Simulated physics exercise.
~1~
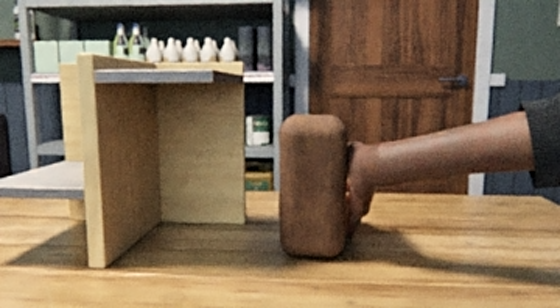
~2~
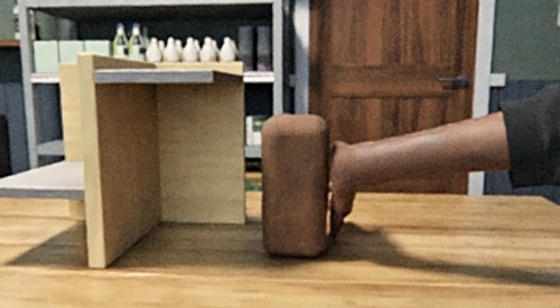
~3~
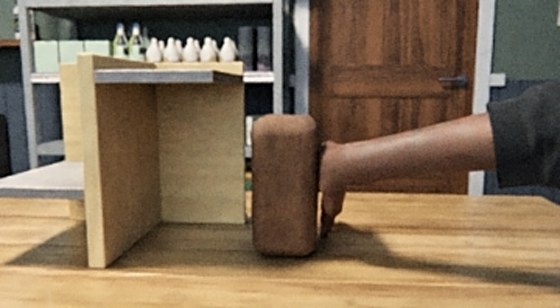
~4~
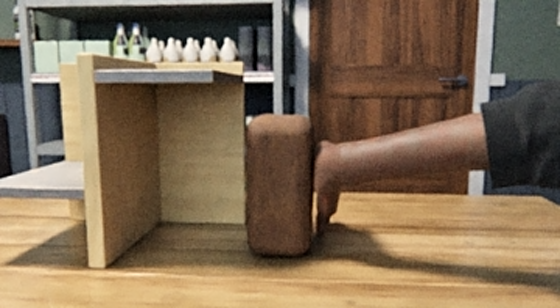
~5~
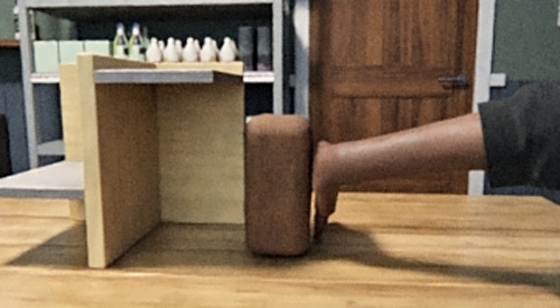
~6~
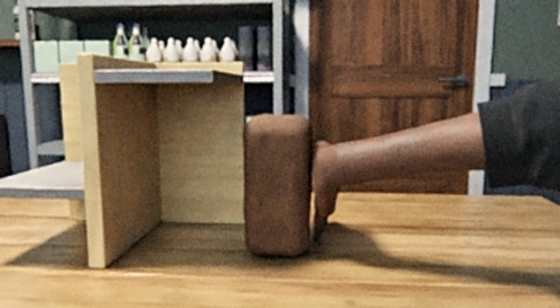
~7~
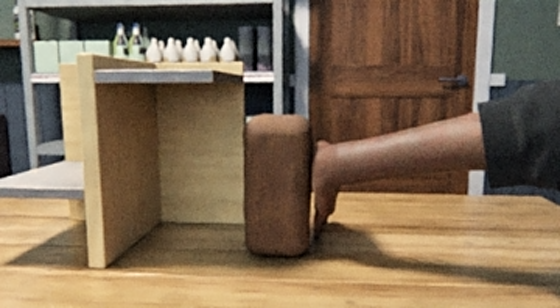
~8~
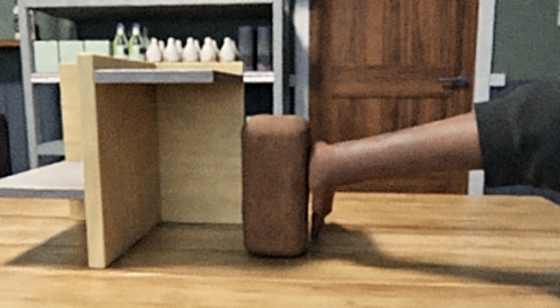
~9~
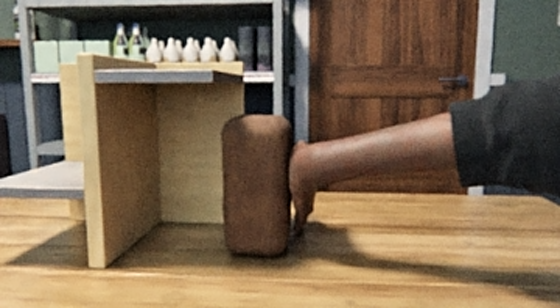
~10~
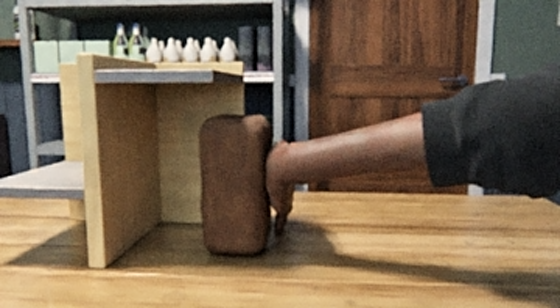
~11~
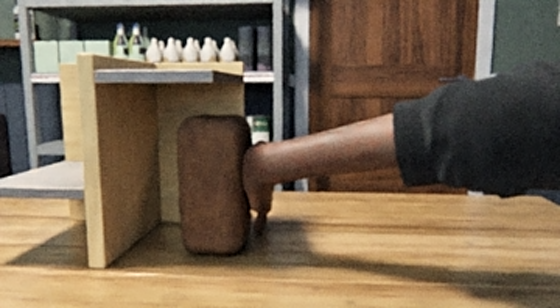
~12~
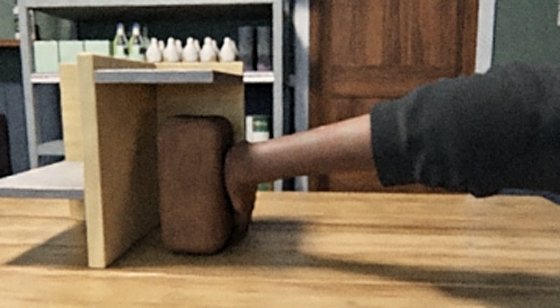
A hand pushing an upright brown loaf left across a wooden table, pausing, then sliding it under the shelf of a small rack.
